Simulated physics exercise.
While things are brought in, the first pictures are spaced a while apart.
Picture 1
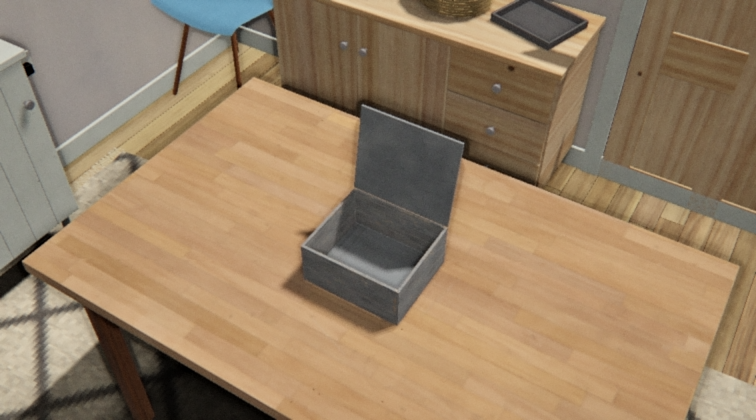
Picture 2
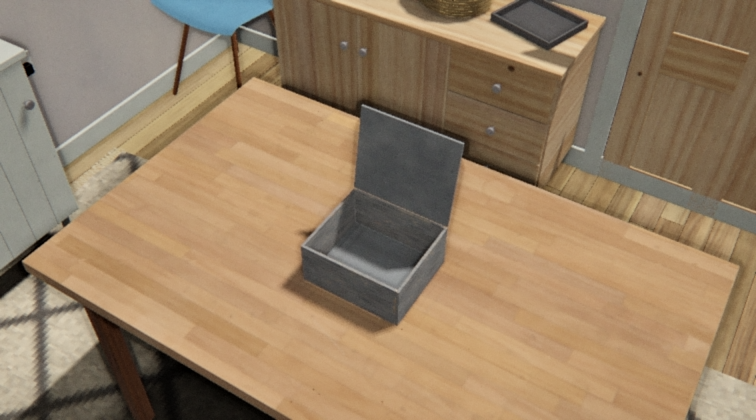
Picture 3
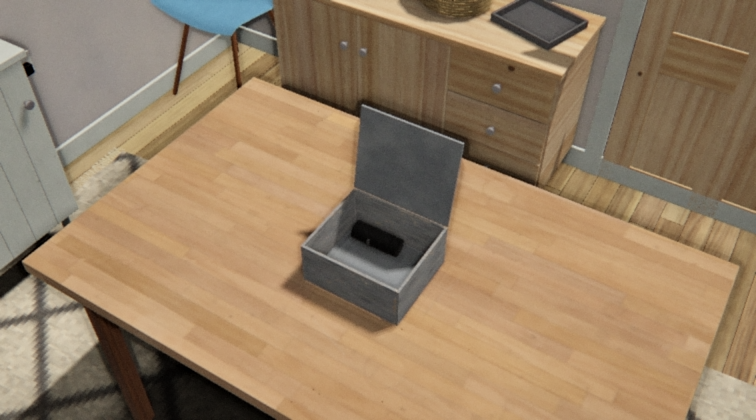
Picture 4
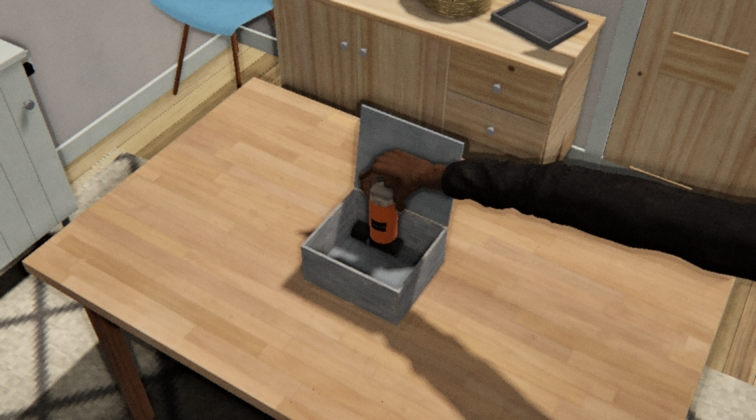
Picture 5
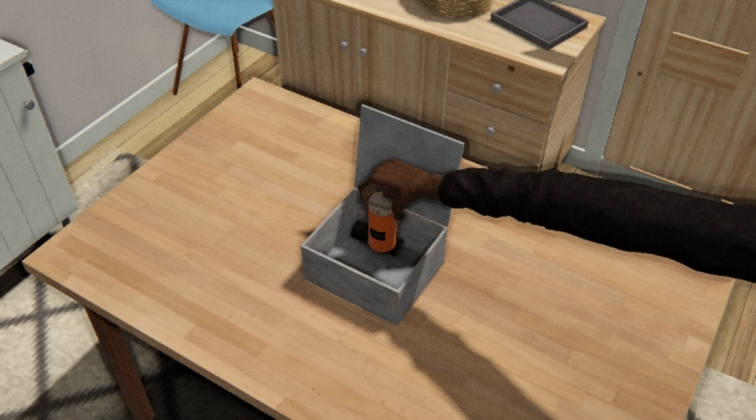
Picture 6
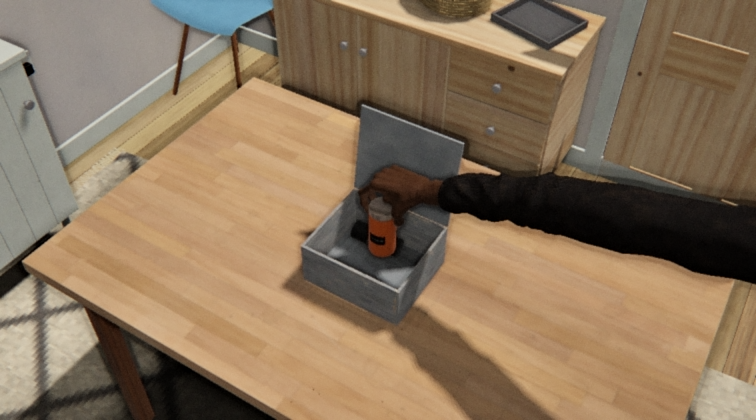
An open gray box sat empty on a wooden table until a small black object appeared inside it, and then a dark-sleeved arm from the right lowered an orange jar into the box.
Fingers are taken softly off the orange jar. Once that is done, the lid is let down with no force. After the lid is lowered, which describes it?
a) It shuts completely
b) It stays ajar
a.
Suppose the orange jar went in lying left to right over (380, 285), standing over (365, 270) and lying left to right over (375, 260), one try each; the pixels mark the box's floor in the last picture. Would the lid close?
Trial 1: Lid fully lowered. Trial 2: Lid propped open. Trial 3: Lid fully lowered.
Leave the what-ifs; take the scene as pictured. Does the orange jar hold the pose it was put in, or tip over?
By the end the orange jar has leaned over.
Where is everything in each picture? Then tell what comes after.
In the first frame, the last thing is not in view yet.
In the second frame, the last thing is not in view yet.
In the third frame, the last thing is not in view yet; black shaker (377, 239).
In the fourth frame, on its way; orange jar (384, 213); black shaker (377, 239).
In the fifth frame, on its way; orange jar (383, 222).
In the sixth frame, in place under the hand; orange jar (383, 227).
Then, 0.50 s on from there, orange jar on its side near (367, 269).
Then, 1.50 s on from there, lid 65° above the rim; orange jar on its side near (366, 269).
Then, 2.00 s on from there, lid 21° above the rim; orange jar on its side near (366, 269).
In the end, lid shut; toppled in the box, orange jar; black shaker unmoved. At the end, from the last picture's camera, orange jar near (366, 268).
